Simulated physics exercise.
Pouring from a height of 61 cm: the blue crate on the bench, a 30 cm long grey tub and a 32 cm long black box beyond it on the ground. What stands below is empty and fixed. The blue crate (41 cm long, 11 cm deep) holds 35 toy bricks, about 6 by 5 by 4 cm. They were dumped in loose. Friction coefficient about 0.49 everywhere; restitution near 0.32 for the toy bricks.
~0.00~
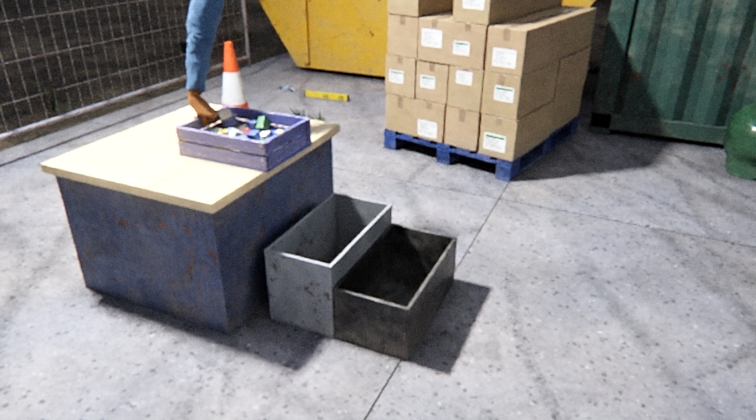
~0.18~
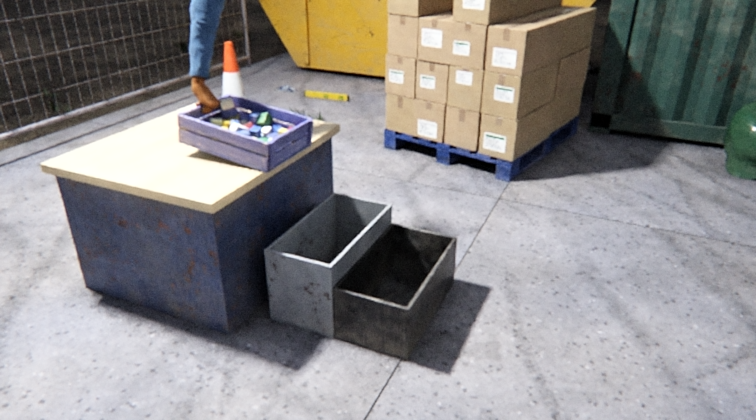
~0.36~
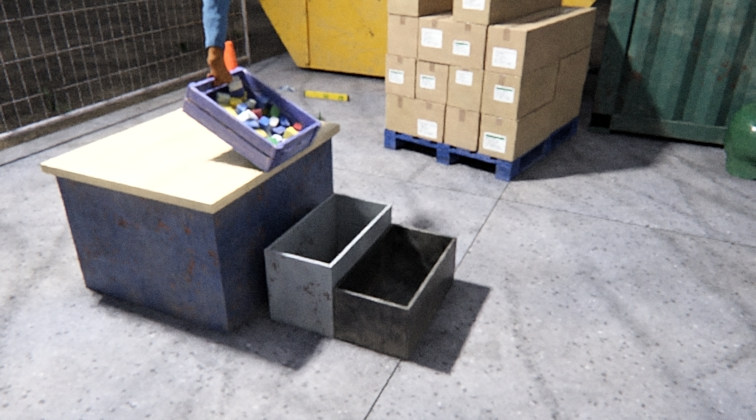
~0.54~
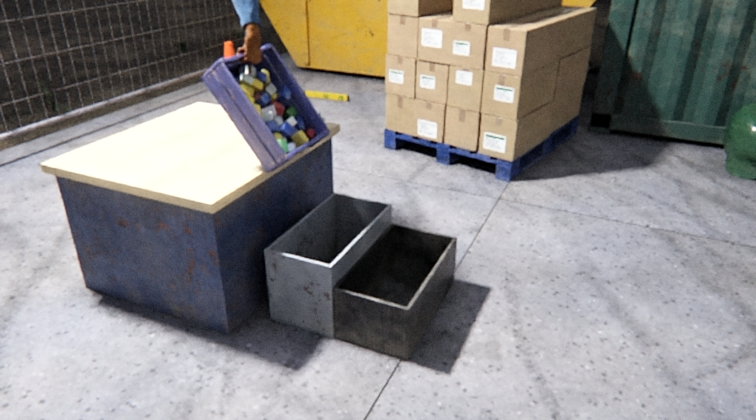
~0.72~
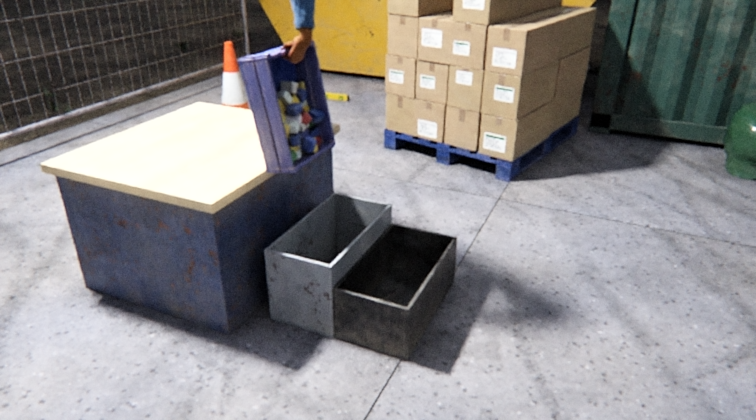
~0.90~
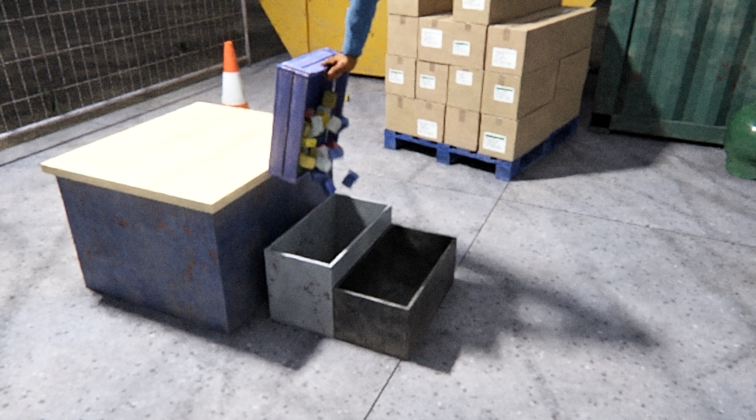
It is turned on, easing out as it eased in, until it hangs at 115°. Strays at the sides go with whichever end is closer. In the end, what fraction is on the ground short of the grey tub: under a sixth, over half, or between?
Ending on the ground short of the grey tub: Under a sixth of them.
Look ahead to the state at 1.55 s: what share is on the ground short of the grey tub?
About 0 per cent.
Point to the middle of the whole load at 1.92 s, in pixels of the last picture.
Around (344, 289).
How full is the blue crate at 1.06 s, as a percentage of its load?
About 50 per cent.
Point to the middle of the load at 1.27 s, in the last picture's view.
At about (337, 228).
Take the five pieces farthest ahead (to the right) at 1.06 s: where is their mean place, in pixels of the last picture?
Around (368, 224).
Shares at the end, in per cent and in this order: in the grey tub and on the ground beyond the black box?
Roughly 75 and 0 per cent.
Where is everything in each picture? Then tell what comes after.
In the first frame (each is followed by its nearest rim corner in this view), blue crate, (262, 142); black box, (406, 308); 0° from level; none out.
Blue crate, (266, 142); 8° from level, in the second frame.
Blue crate, (275, 146); 27° from level, in the third frame.
Blue crate, (286, 155); 52° from level, in the fourth frame.
Blue crate, (293, 169); 79° from level, in the fifth frame.
Blue crate, (295, 180); black box, (406, 308); 101° from level; 8 out, the lowest brick at (350, 179), in the sixth frame.
After 1.06 s, tilt 113°; 18 still in the blue crate, 7 in the grey tub and 10 in the air.
After 1.27 s, tilt 115°; 7 still in the blue crate, 13 in the grey tub, 3 in the black box and 12 in the air.
After 1.55 s, tilt 115°; 3 still in the blue crate, 22 in the grey tub, 8 in the black box and 2 in the air.
Outcome (at 1.92 s), 27 in the grey tub and 8 in the black box. Asked share, 0 of 35, 0 per cent.
